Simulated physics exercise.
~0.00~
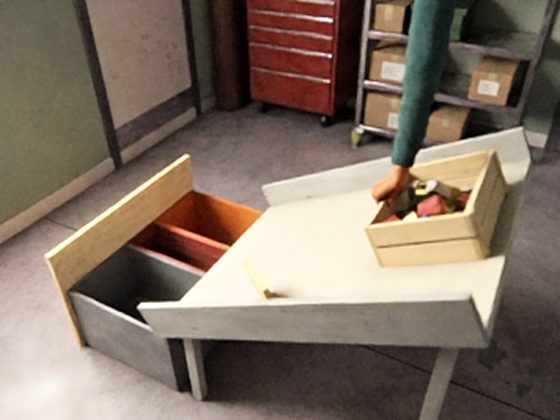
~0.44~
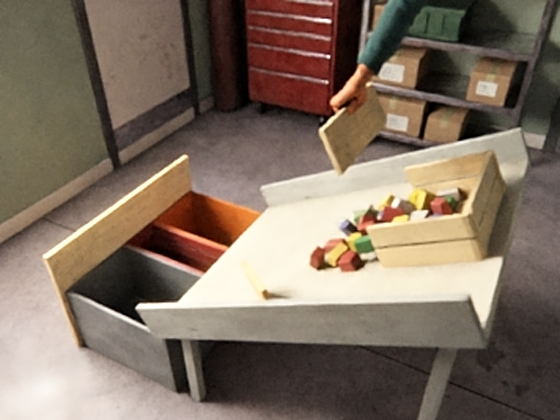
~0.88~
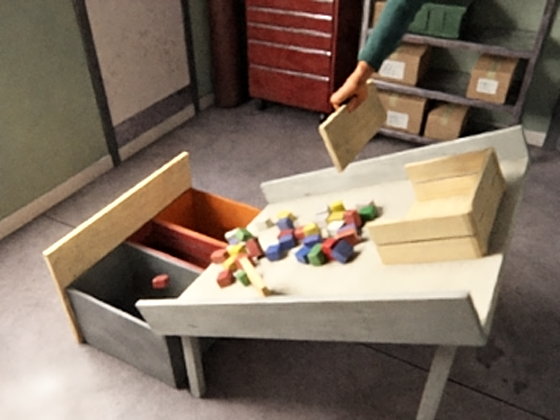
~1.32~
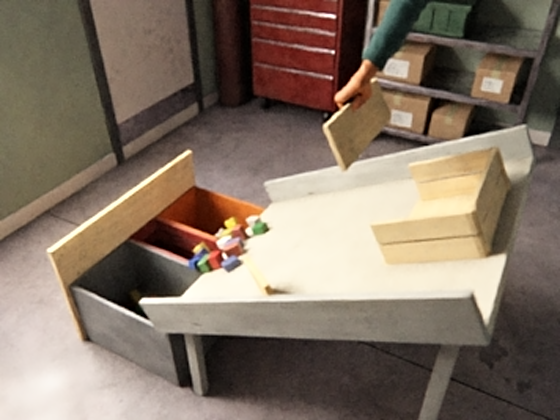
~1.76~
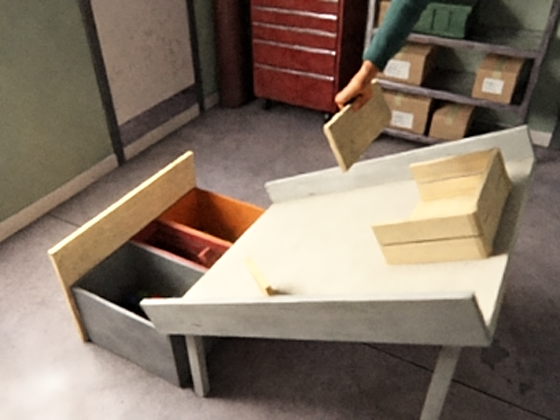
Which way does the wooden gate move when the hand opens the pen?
The gate moves up, lifted by the hand until it is held clear above the table.
